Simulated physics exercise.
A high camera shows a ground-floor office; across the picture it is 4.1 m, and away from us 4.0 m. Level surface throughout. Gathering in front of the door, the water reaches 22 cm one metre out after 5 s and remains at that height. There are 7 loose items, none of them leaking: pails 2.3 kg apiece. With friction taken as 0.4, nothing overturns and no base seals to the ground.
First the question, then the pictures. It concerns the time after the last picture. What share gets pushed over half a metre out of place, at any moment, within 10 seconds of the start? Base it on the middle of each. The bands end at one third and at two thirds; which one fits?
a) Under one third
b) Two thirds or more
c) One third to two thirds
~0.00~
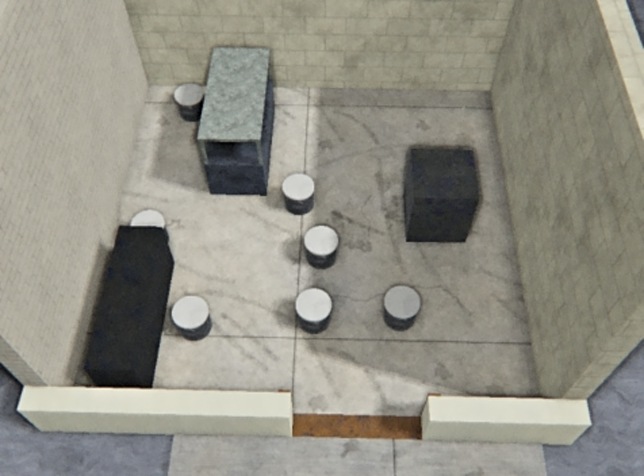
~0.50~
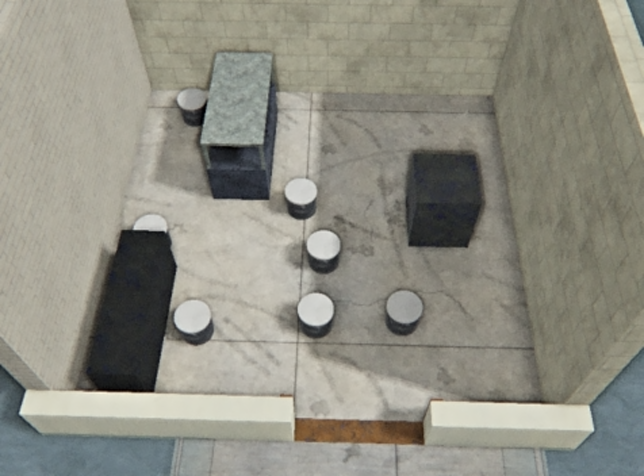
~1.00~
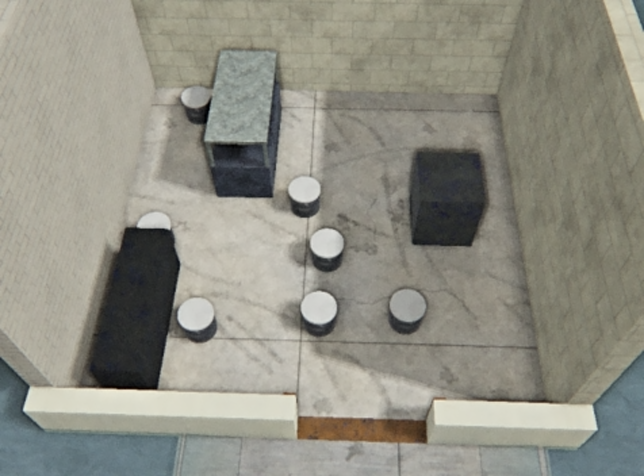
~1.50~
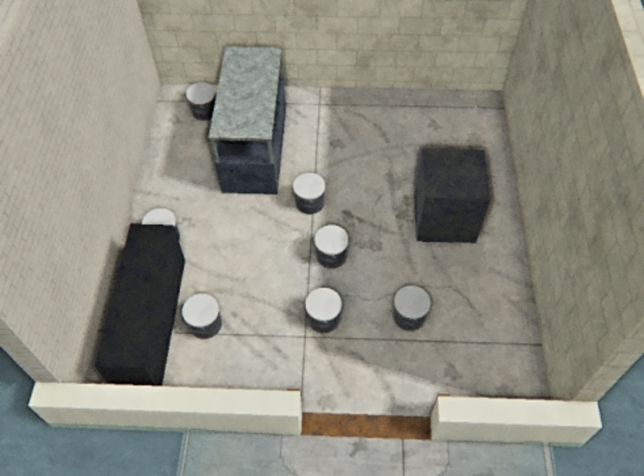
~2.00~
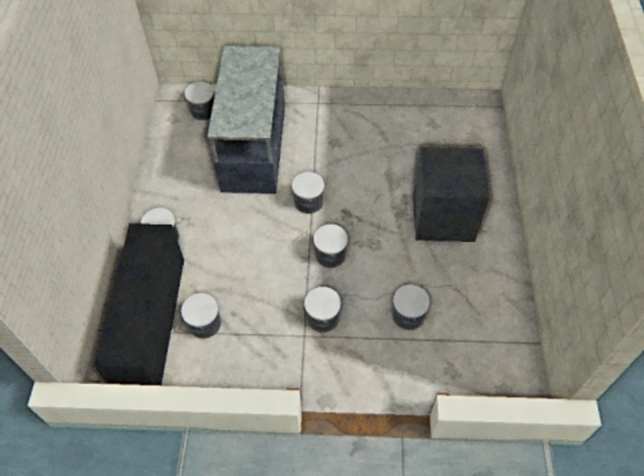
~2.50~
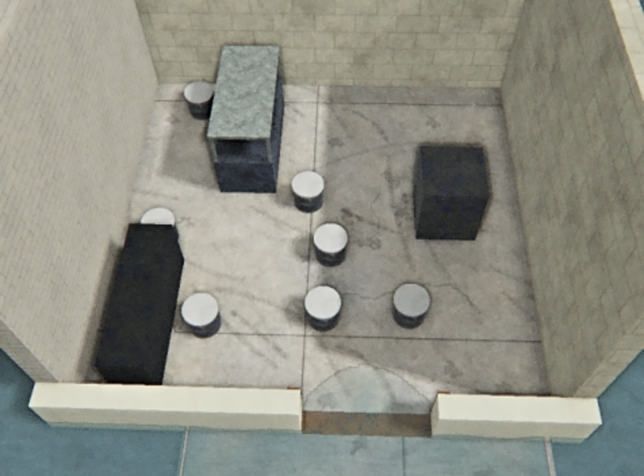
The answer is c.
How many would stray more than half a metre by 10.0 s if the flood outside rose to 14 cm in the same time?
So the tally would be 4.
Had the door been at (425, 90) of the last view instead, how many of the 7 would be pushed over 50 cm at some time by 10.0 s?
That would give 5.
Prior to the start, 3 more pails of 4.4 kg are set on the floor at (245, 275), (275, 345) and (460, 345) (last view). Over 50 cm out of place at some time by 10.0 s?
One: Within it. Two: Within it. Three: Within it.
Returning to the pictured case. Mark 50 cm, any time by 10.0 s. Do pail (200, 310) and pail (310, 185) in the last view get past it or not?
In that order: Below, above.
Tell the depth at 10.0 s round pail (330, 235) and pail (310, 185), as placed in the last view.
Close to 8 and 10 centimetres.
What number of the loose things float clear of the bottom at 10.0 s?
I get 5.
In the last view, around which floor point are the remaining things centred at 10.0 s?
That lands at roughly (232, 165).
After 3.5 s 0 of 7 are over 50 cm from their spots; 0 afloat.
After 4.5 s 2 of 7 are over 50 cm from their spots; 0 afloat.
After 7.0 s 4 of 7 are over 50 cm from their spots; 3 afloat.
After 10.0 s 4 of 7 are over 50 cm from their spots, and 4 have been at some point; 5 afloat.
